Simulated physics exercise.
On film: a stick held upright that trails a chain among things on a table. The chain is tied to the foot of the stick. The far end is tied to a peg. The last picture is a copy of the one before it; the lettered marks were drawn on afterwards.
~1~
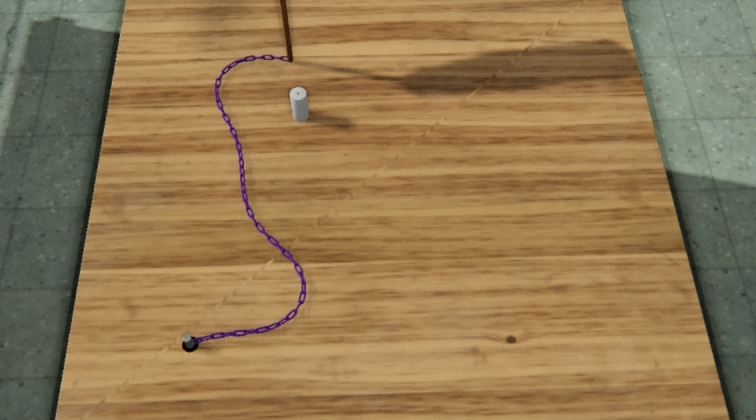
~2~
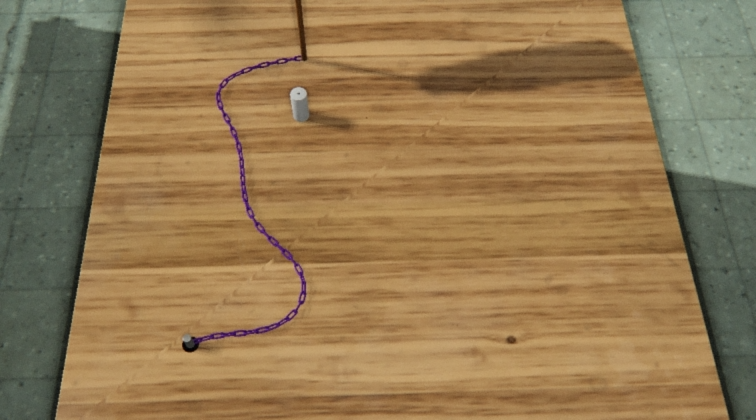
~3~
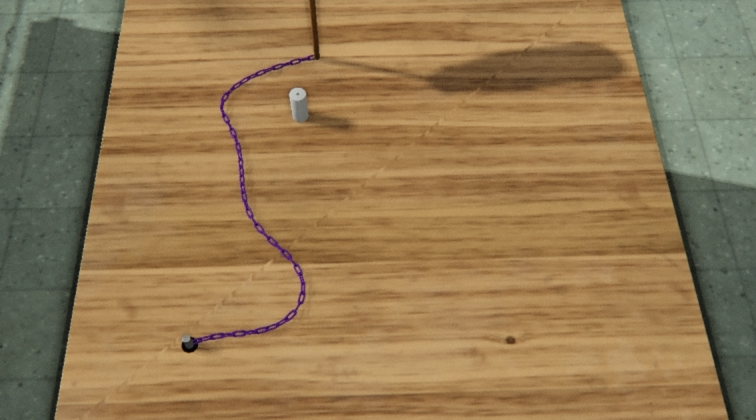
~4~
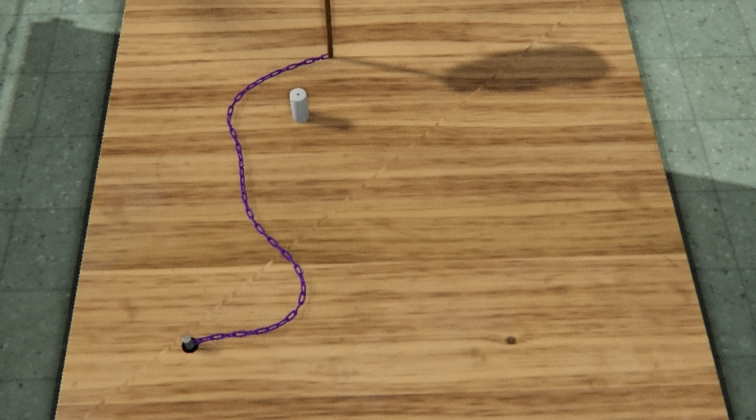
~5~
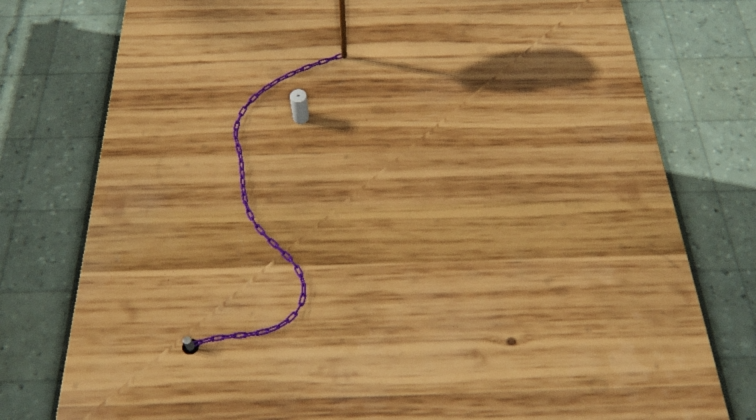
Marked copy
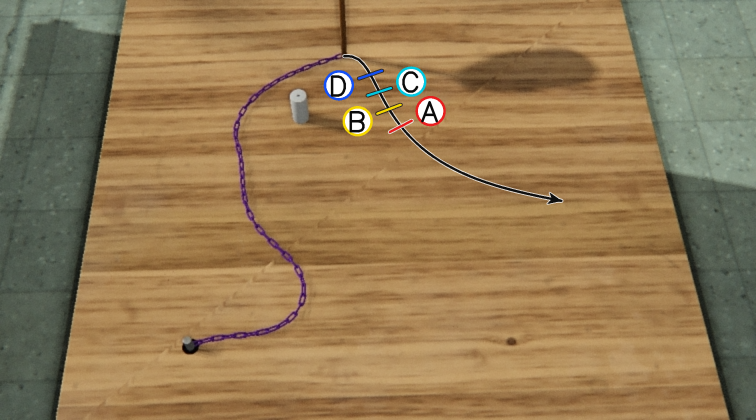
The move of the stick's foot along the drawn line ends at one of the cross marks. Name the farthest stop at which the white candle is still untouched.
It can go as far as B.
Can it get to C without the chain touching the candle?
For that mark, yes.
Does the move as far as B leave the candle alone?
Yes.
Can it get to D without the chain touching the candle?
For that mark, yes.
On the copy, A at (401, 126); B at (389, 109); C at (379, 92); D at (370, 75); the route from (344, 56) via (421, 148) to (561, 201).
On B. First, foot of the stick (366, 68), middle of the chain (246, 203).
Then, foot of the stick (379, 91), middle of the chain (246, 203).
Finally, foot of the stick (389, 110), middle of the chain (246, 203); nothing has been touched.
By contrast, A brings the chain against the candle; C is safe but short; D is safe but short.
